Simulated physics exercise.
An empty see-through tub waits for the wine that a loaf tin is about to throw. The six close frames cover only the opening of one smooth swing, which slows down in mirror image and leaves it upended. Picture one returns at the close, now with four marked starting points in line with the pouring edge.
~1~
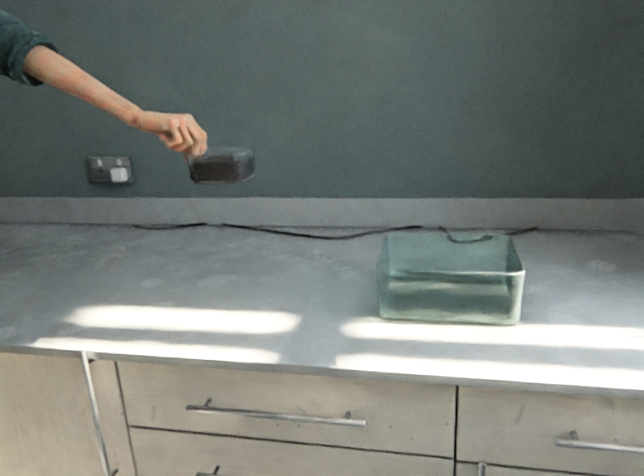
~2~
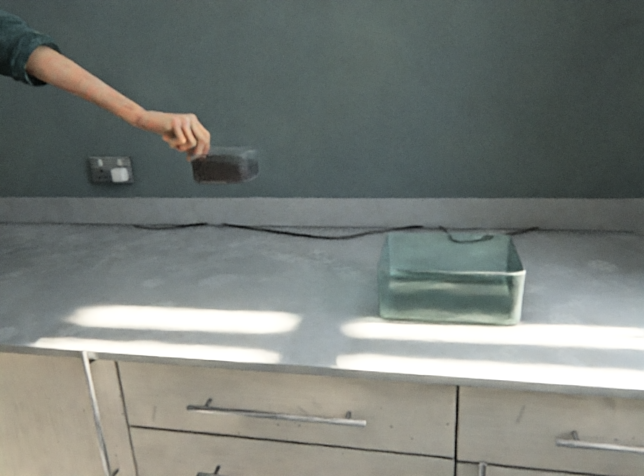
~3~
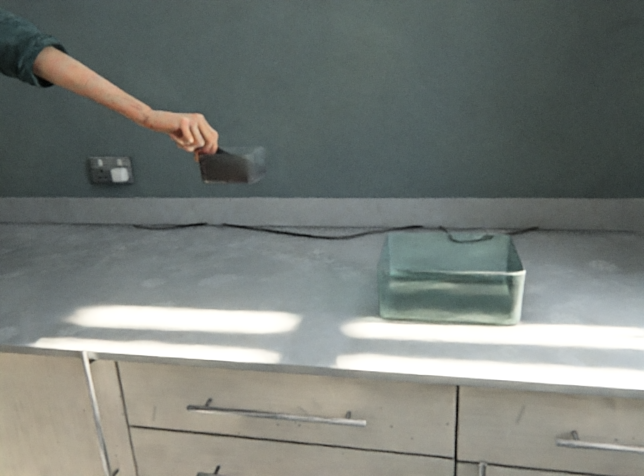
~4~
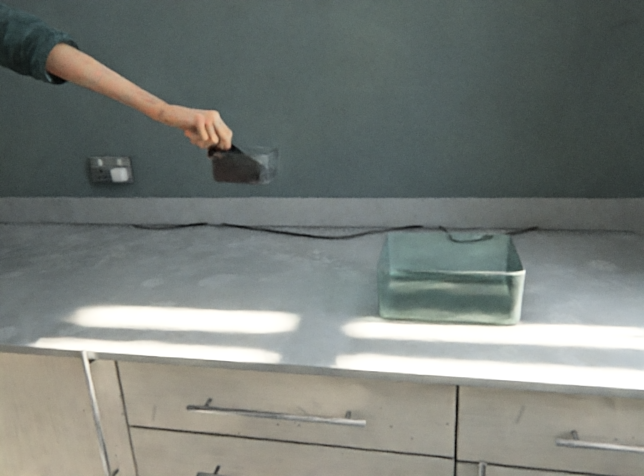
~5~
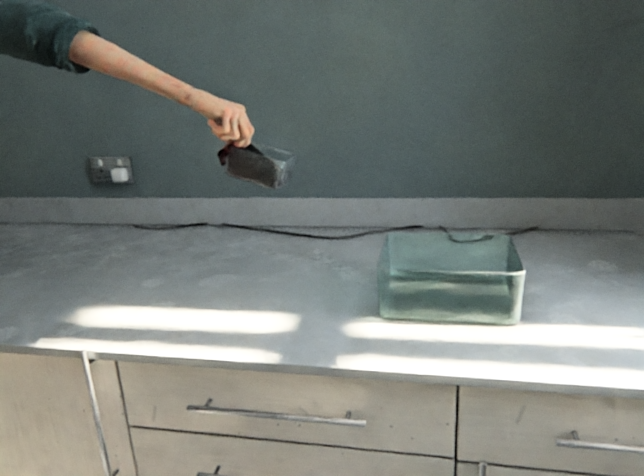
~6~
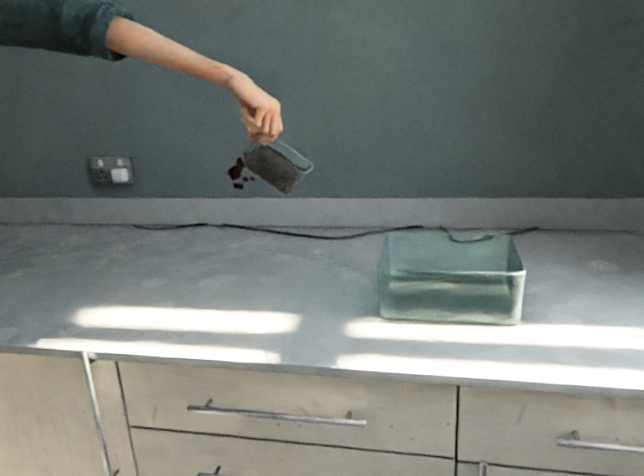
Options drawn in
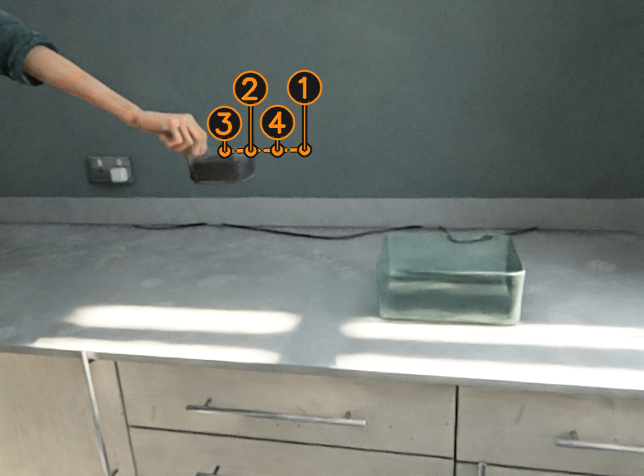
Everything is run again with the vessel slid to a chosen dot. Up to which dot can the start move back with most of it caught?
Spot 3 just does it.
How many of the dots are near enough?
All four.
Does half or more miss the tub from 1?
No, not at all.
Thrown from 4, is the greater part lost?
No, that is safe.
On the marked copy, 1 at (304, 149); 2 at (250, 150); 3 at (224, 151); 4 at (277, 150).
Choosing 1, about 86 % lands in the tub, 9 % falls short and 5 % goes beside or beyond.
Choosing 2, about 71 % lands in the tub, 13 % falls short and 16 % goes beside or beyond.
Choosing 3, about 67 % lands in the tub, 21 % falls short and 12 % goes beside or beyond.
Choosing 4, about 78 % lands in the tub, 10 % falls short and 11 % goes beside or beyond.
